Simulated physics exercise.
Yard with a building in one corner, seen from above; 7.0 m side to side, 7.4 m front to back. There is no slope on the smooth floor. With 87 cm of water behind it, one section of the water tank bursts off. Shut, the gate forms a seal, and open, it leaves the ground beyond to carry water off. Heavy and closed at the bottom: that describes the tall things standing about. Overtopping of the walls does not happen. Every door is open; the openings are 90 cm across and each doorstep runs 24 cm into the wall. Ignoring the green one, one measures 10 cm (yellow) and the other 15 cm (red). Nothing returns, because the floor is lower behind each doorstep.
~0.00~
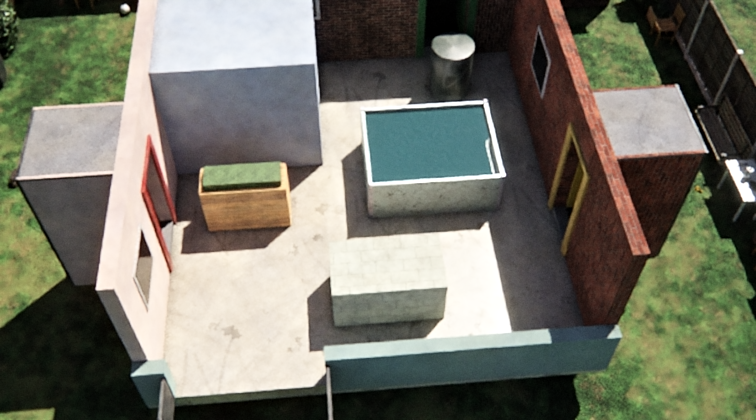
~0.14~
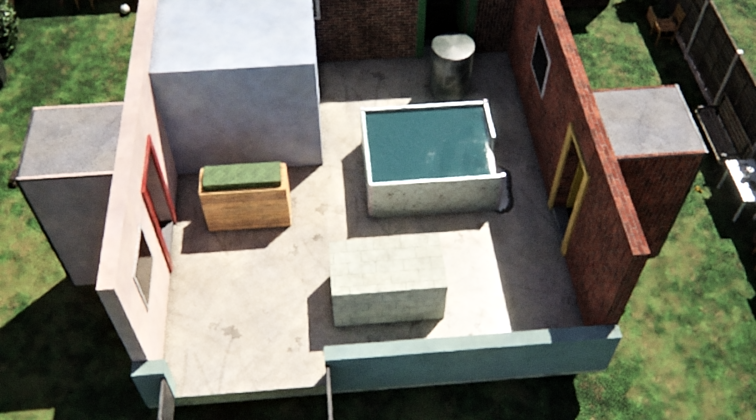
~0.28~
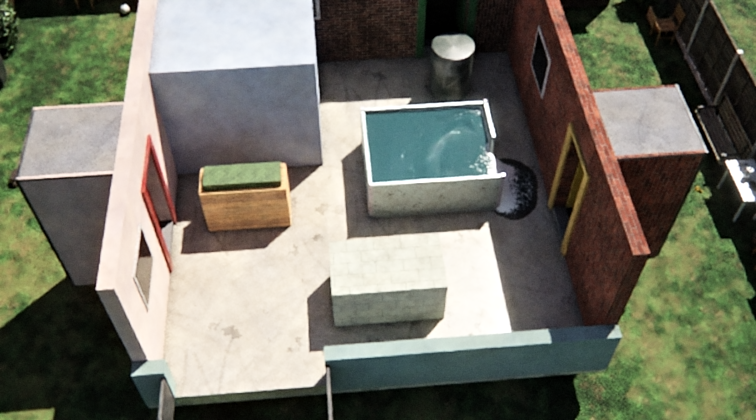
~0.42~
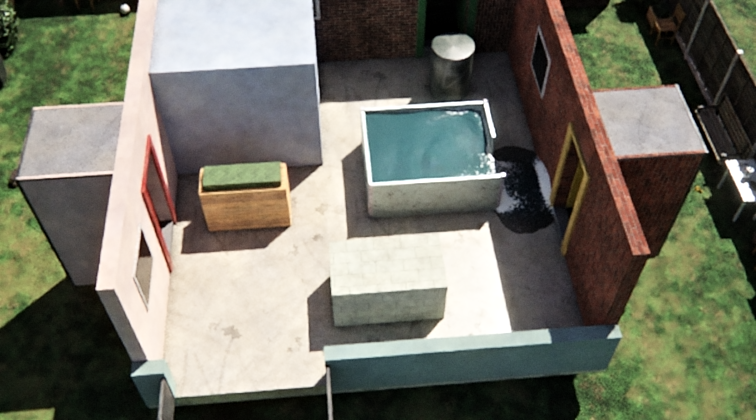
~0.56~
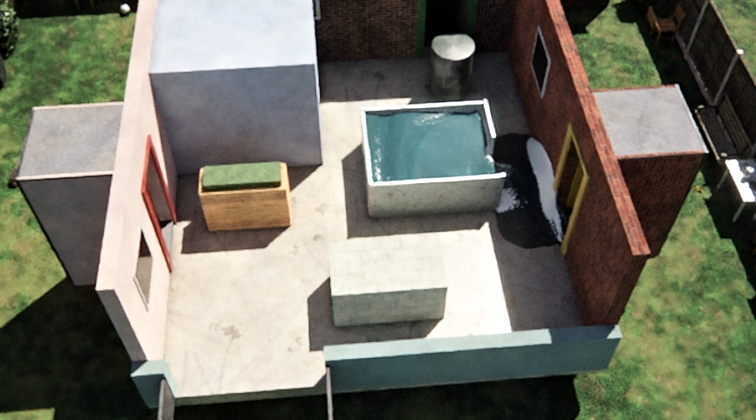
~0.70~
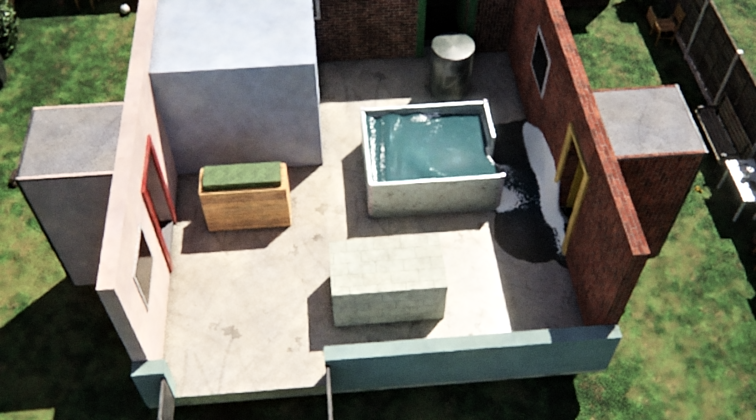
At the start, still teal water fills a pale rectangular tank in a walled yard seen from above. A gap opens in the tank's right side and water pours through, spreading across the floor in a widening dark patch with white glints, reaching the yellow door as the tank's level drops slightly.
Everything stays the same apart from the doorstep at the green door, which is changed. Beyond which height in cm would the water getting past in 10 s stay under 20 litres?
I would say 18 cm.
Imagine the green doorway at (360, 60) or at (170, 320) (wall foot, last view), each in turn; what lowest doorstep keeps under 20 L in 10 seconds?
8.5 and 8.0 cm.
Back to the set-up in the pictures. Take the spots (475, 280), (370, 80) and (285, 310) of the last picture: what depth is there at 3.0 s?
Taking the spots in order: About 1, 3 and 0 centimetres.
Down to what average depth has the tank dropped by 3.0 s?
Roughly 41 cm.
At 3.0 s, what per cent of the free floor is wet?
45 %.
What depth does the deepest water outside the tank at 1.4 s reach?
I'd put it near 64 cm.
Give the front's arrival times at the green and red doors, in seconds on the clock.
The flood turns up at green at 1.6 s and at red at 5.5 s.
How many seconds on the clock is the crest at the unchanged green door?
I'd say near 3.6 seconds.
After 1.4 s water covers 20 % of the floor, deepest (64 cm) near (539, 190); it has not reached the green door.
After 3.0 s water covers 45 % of the floor, deepest (38 cm) near (539, 190); 17 cm at the green door, 1 litre in over its 25 cm doorstep.
After 10.0 s water covers 100 % of the floor, deepest (14 cm) near (541, 198); 9 cm at the green door, 2 litres in over its 25 cm doorstep.
At the green door as built, the water arrived by 1.7 s and peaked near 18 cm at 3.6 s.
With a doorstep of 15.5 cm, 32 litres would have come in within the 10 s; with 21 cm, 9 litres. So under 20 litres takes about 18 cm.
